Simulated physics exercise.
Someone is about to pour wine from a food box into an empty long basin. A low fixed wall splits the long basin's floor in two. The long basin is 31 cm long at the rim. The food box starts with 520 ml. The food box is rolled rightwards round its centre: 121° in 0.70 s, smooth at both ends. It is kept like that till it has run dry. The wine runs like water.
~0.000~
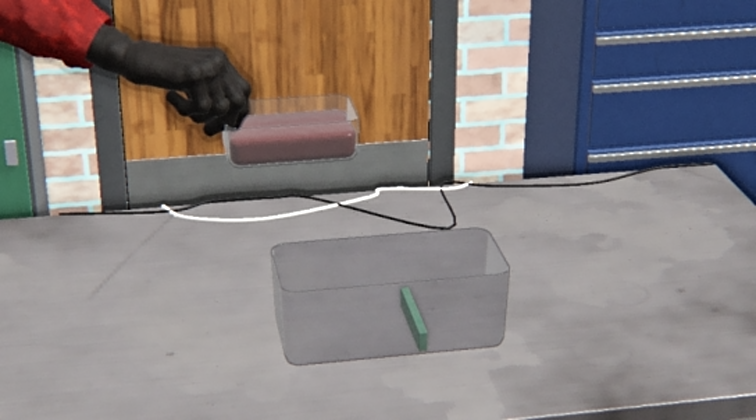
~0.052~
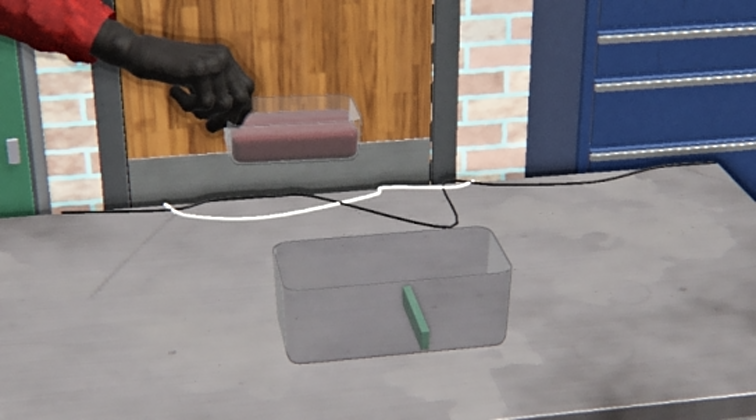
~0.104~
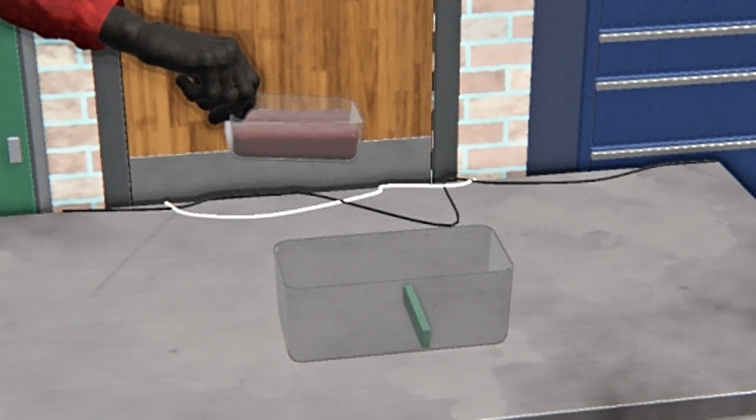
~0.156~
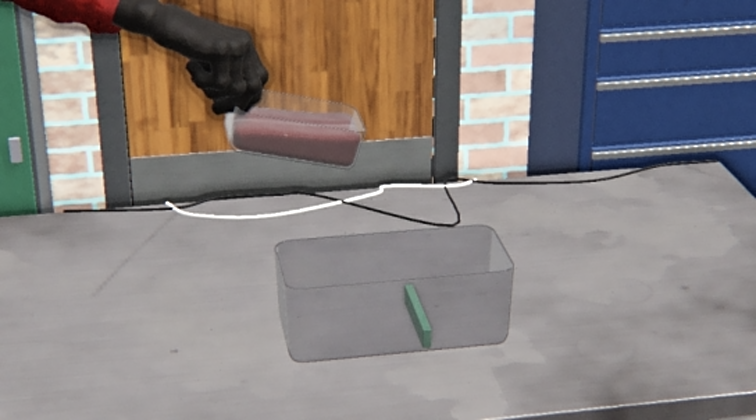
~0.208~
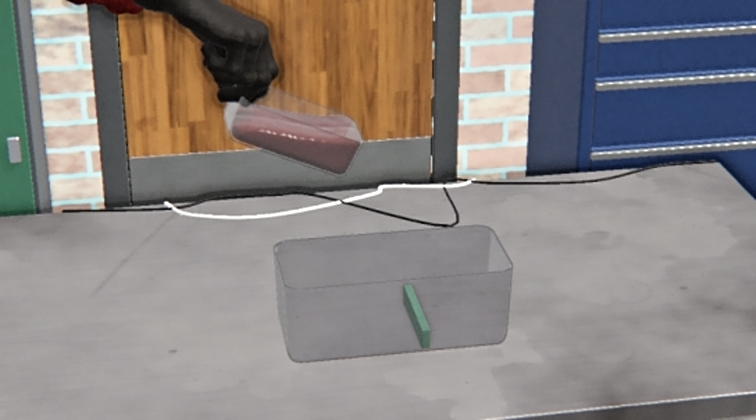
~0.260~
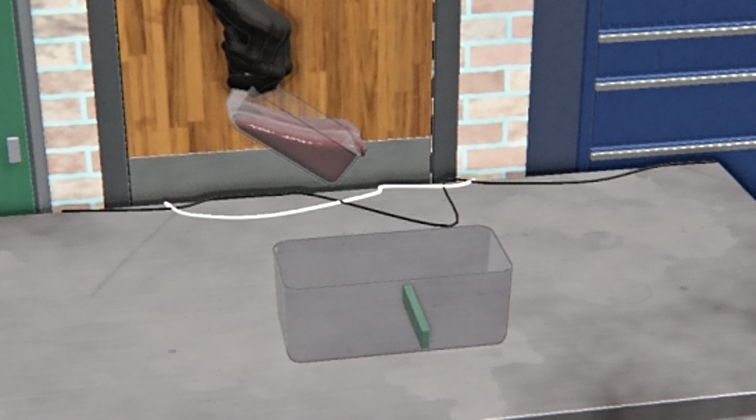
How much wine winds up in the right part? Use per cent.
About 24 per cent.
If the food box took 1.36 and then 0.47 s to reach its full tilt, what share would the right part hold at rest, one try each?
In turn about 40 and 15 per cent.
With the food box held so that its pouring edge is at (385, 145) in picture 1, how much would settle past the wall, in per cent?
Then about 45 per cent.
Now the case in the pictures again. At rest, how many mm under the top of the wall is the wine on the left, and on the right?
Some 14 mm on the left and 20 mm on the right.
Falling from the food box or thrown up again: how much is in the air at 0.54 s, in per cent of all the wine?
About 46 per cent.
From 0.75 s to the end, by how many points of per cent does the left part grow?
Some 0 per cent.
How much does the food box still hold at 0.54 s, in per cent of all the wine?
About 4 per cent.
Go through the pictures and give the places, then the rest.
In the first picture, it leans 0°; its right rim is at (354, 109); the wine meets the walls at (226, 129) and (351, 120); the long basin's rim runs from (276, 270) to (499, 251); the wall's top is at (414, 311).
In the second picture, it leans 2°; its right rim is at (356, 109); the wine meets the walls at (228, 126) and (354, 119).
In the third picture, it leans 6°; its right rim is at (359, 112); the wine meets the walls at (229, 122) and (355, 120).
In the fourth picture, it leans 14°; its right rim is at (360, 121); the wine meets the walls at (231, 119) and (357, 123).
In the fifth picture, it leans 25°; its right rim is at (359, 132); the wine meets the walls at (228, 116) and (358, 126).
In the sixth picture, it leans 37°; its right rim is at (355, 145); the wine meets the walls at (230, 109) and (341, 129); 7 per cent is over the edge.
Then, 0.54 s in, the tilt is 106° and 4 per cent is still to pour, 40 is left of the wall and 9 right of it.
Then, 0.75 s in, the tilt is 121° and 0 per cent is still to pour, 68 is left of the wall and 22 right of it.
Then, 0.96 s in, the tilt is 121° and 0 per cent is still to pour, 69 is left of the wall and 24 right of it.
Then, 1.20 s in, the tilt is 121° and 0 per cent is still to pour, 68 is left of the wall and 24 right of it.
Finally, 68 per cent lies left of the wall, 24 right of it and 7 outside.
